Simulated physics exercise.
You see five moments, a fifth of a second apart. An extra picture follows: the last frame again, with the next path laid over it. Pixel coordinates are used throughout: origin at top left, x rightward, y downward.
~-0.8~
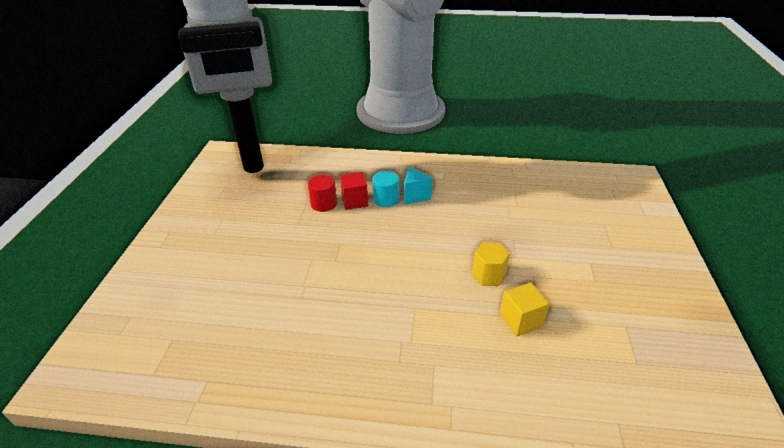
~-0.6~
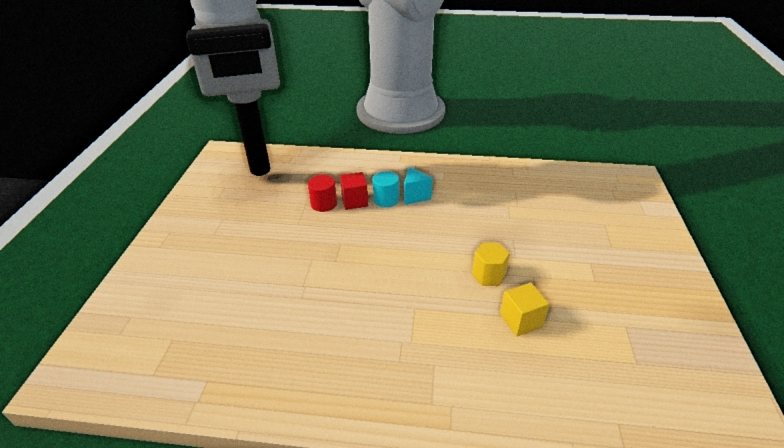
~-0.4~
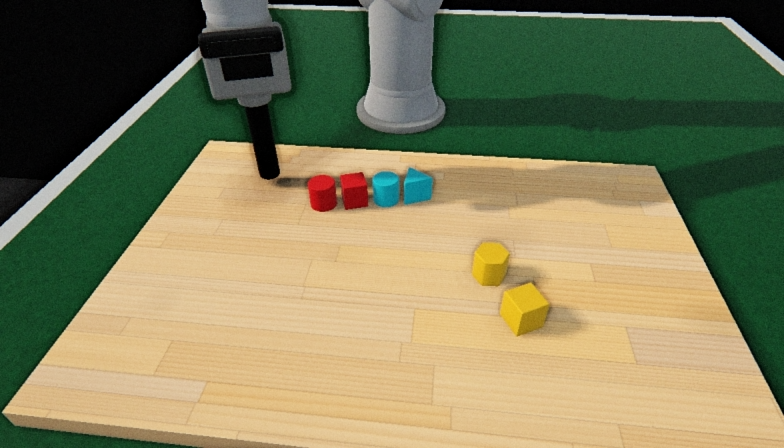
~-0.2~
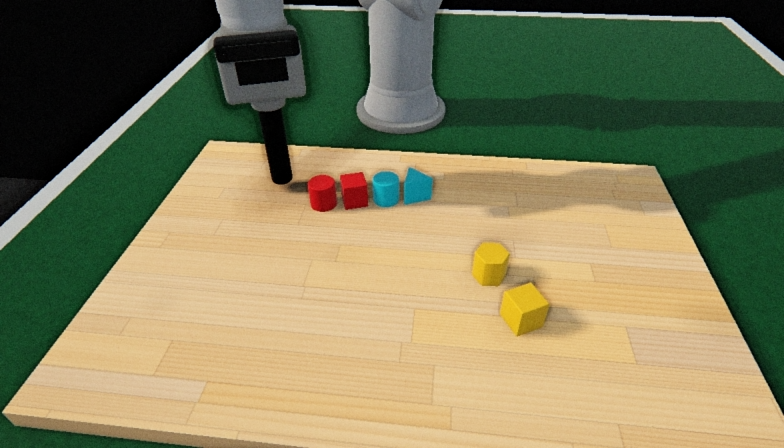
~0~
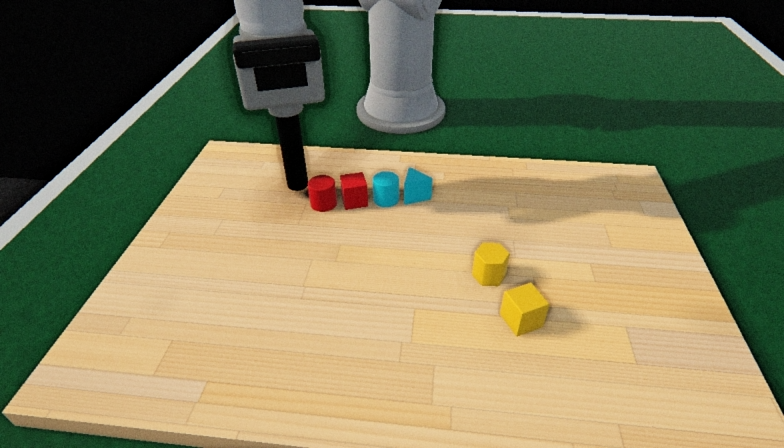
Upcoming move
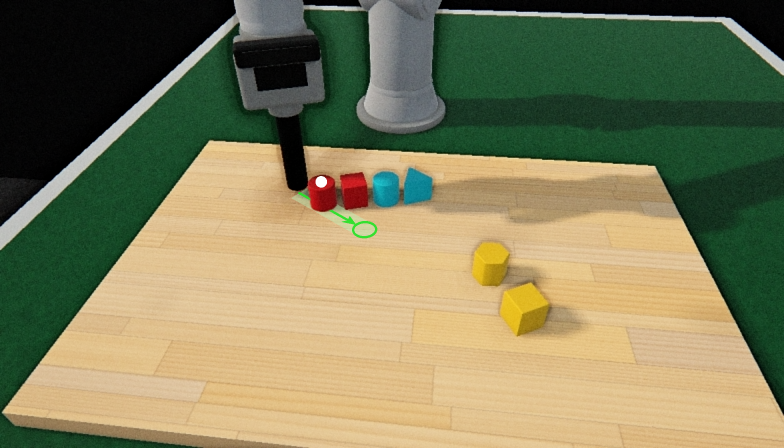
On a wooden board, a robot arm's black bar moved a short way right, up close to a row of two red and two turquoise blocks, while two yellow blocks sat still nearby.
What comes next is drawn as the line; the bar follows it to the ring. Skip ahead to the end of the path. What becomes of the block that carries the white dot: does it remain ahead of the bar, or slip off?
I believe the block that carries the white dot keeps its place ahead of the bar.
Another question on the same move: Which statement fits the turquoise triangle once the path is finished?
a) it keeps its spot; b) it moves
Letter a.
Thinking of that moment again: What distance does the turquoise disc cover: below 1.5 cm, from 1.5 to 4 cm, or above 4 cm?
Travel: Within 1.5 cm.
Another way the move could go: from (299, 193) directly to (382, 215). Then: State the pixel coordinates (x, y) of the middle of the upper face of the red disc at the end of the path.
Top centre: (355, 204).
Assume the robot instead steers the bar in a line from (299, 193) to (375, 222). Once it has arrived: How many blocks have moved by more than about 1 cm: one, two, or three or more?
By the end, three or more blocks will have moved.
The line goes straight from (299, 193) to (365, 230); the dot is on the red disc.
On the path given first. One third of the way, bar (319, 198); red disc (339, 190); red square piece (360, 180), turned 20° anticlockwise; turquoise disc (388, 177).
Two thirds of the way, bar (342, 210); red disc (363, 202); red square piece (363, 181), turned 30° anticlockwise; turquoise disc (391, 176).
At the end, bar (364, 222); red disc (389, 211); red square piece (363, 181), turned 30° anticlockwise; turquoise disc (391, 176); turquoise triangle unmoved.
